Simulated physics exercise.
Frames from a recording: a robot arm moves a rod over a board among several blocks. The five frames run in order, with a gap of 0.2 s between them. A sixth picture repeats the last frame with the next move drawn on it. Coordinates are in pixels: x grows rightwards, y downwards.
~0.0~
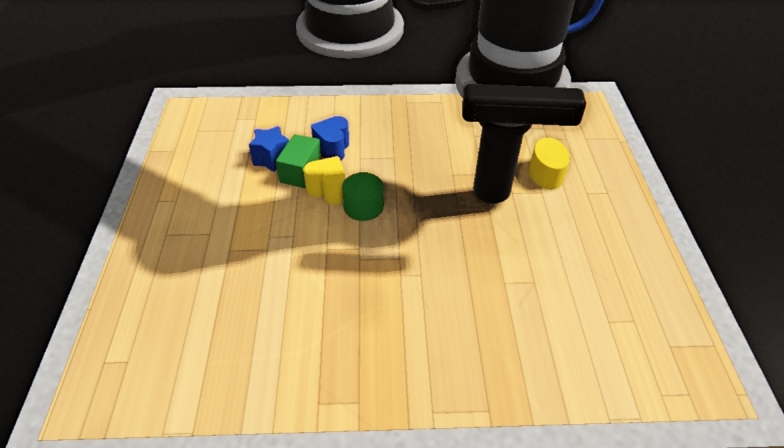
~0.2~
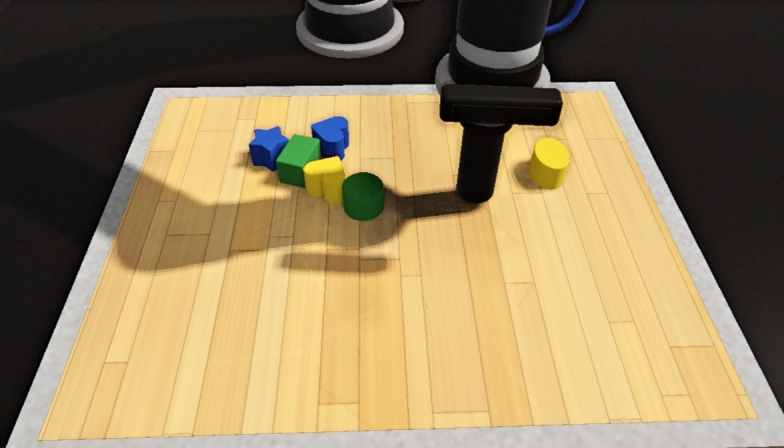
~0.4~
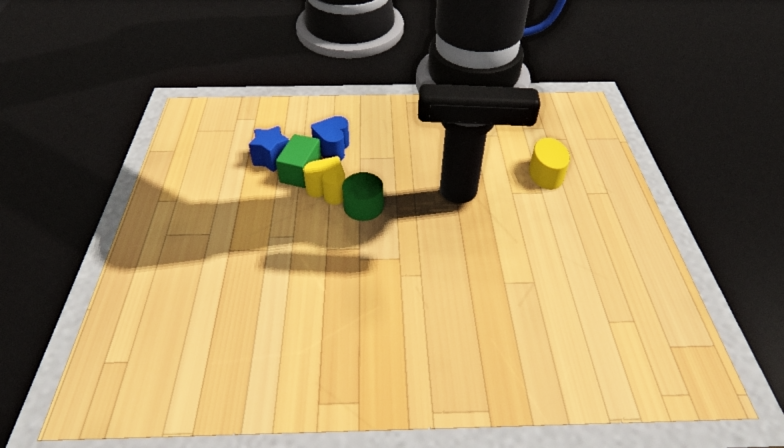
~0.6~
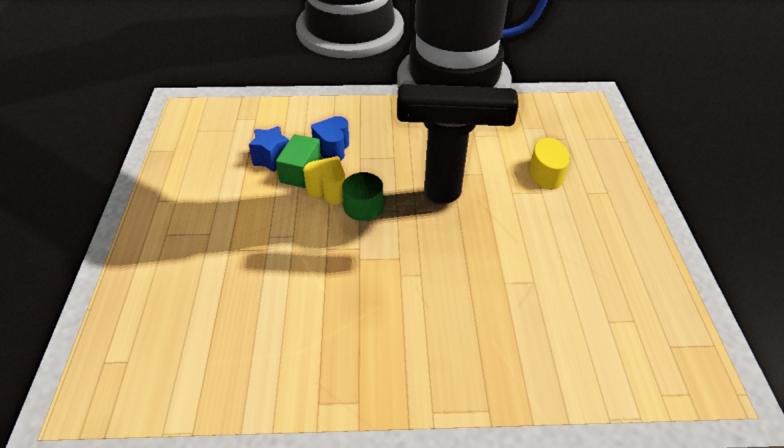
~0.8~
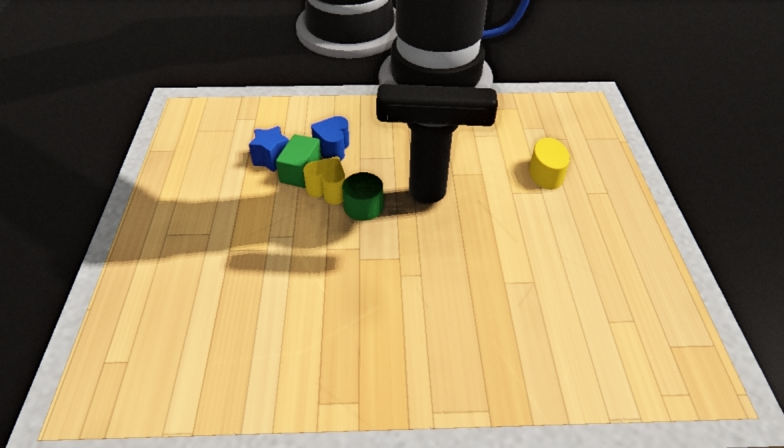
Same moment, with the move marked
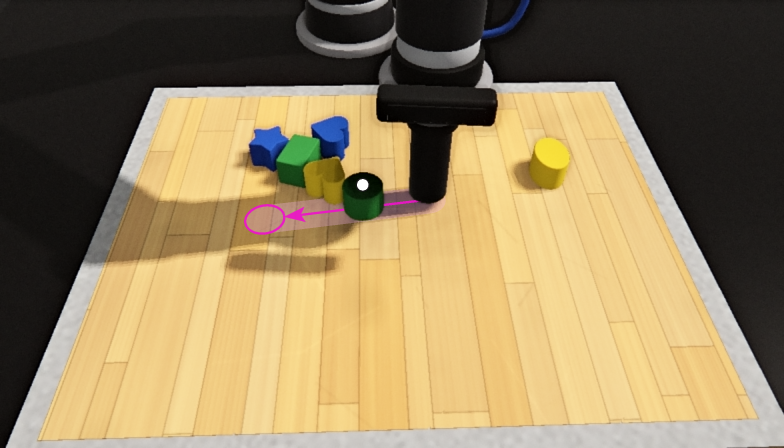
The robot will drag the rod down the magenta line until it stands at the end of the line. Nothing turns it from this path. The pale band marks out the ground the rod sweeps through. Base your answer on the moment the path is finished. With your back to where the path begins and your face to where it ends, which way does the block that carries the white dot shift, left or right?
The shift is to the left of that direction.
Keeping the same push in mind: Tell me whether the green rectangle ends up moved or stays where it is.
It gets displaced.
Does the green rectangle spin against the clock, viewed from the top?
In short: No.
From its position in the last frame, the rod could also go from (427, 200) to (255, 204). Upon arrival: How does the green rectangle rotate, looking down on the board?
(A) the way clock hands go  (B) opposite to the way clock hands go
My answer is option A.
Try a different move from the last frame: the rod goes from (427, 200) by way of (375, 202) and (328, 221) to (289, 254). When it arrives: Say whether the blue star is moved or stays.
It keeps its position.
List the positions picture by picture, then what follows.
In the first frame, rod tip (492, 190); block tops, blue star (268, 137); green rectangle (298, 149); yellow heart (326, 169); green round block (363, 185).
In the second frame, rod (475, 191); blocks unchanged.
In the third frame, rod (458, 191); blocks unchanged.
In the fourth frame, rod (443, 191); blocks unchanged.
In the fifth frame, rod (427, 191); blue star (268, 137); green rectangle (298, 149); yellow heart (326, 169); green round block (363, 185).
Path on the board, straight from (427, 200) to (265, 219); the dot is on the green round block.
What follows on the original path. One third of the way, rod (373, 197); green rectangle (295, 148), turned 10° clockwise; yellow heart (311, 173), turned 55° clockwise; green round block (333, 194).
Two thirds of the way, rod (319, 204); blue star (265, 134); green rectangle (288, 146), turned 35° clockwise; yellow heart (291, 173), turned 80° clockwise; green round block (283, 211).
At the end, rod (263, 210); blue star (260, 128), turned 25° clockwise; green rectangle (282, 144), turned 60° clockwise; yellow heart (258, 169), turned 130° clockwise; green round block (244, 228).
